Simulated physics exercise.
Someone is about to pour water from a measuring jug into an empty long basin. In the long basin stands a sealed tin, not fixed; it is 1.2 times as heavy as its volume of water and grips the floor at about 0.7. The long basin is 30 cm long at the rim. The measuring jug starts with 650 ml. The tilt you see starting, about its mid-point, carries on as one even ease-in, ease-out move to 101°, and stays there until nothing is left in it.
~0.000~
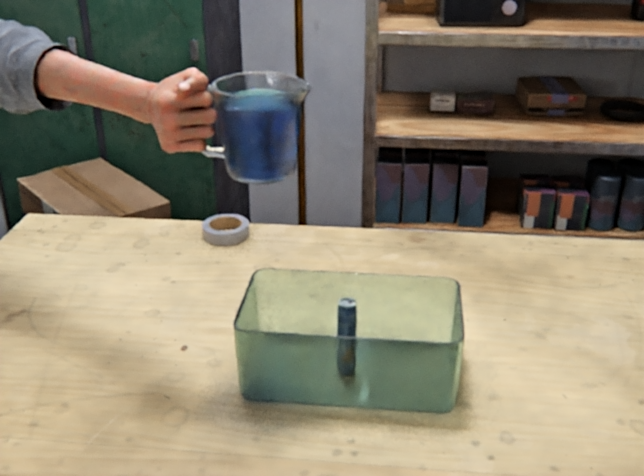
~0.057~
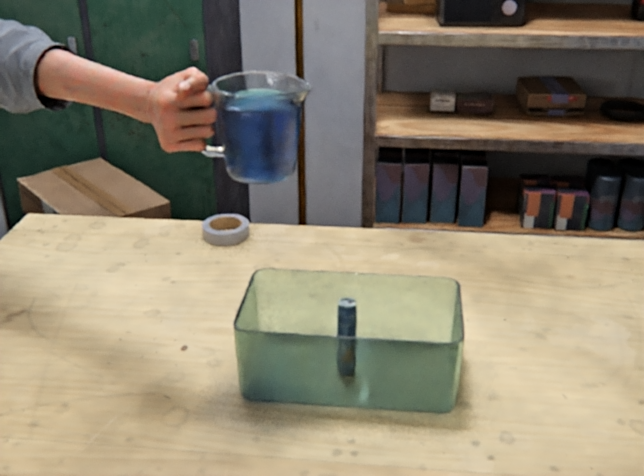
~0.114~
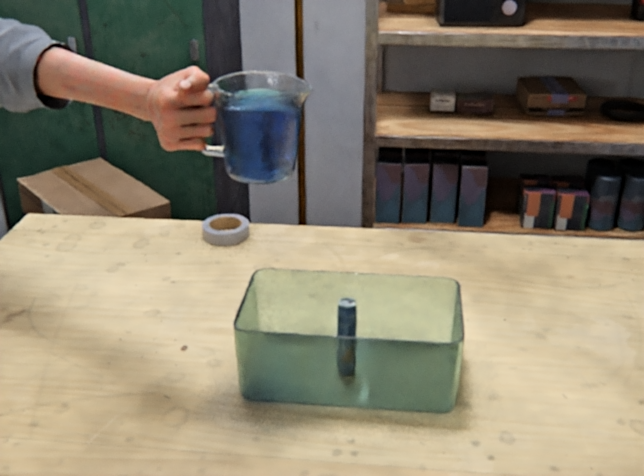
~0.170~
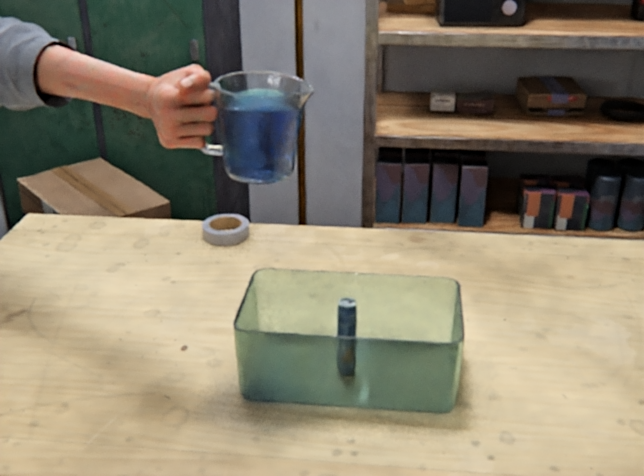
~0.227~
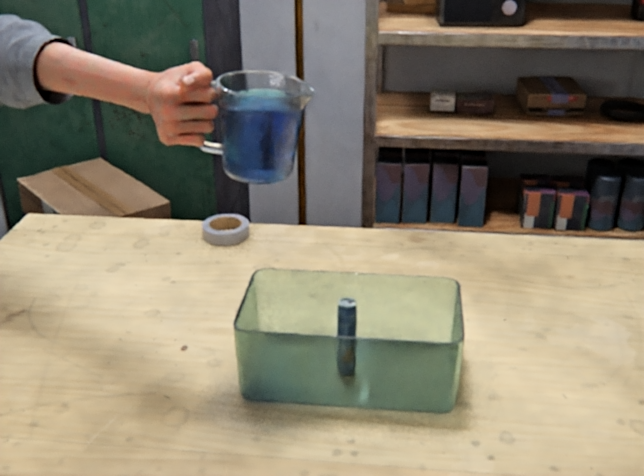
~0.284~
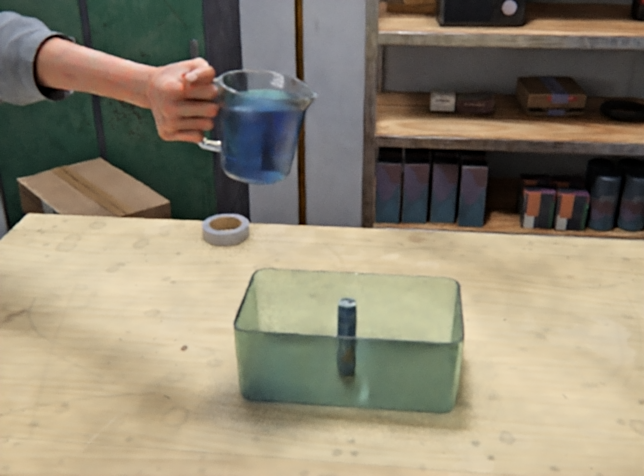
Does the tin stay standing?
The tin keeps standing.
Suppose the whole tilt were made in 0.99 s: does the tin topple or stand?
Then it remains upright.
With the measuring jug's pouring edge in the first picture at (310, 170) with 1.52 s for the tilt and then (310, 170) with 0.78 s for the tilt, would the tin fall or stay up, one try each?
First it goes over; then it topples.
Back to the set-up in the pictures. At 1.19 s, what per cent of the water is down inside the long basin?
Some 38 per cent.
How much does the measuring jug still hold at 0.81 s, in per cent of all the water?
Near 84 in a hundred.
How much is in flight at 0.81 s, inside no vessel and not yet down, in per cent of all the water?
Some 14 per cent.
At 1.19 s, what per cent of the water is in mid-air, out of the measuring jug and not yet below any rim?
About 30 per cent.
Then, 0.81 s in, the tilt is 55° and 85 per cent is still to pour; the tin stands where it began.
Then, 1.19 s in, the tilt is 90° and 31 per cent is still to pour; the tin stands where it began.
Then, 1.59 s in, the tilt is 101° and 2 per cent is still to pour; the tin stands where it began.
Then, 2.02 s in, the tilt is 101° and 0 per cent is still to pour; the tin stands where it began.
Finally, the tin stands where it began.
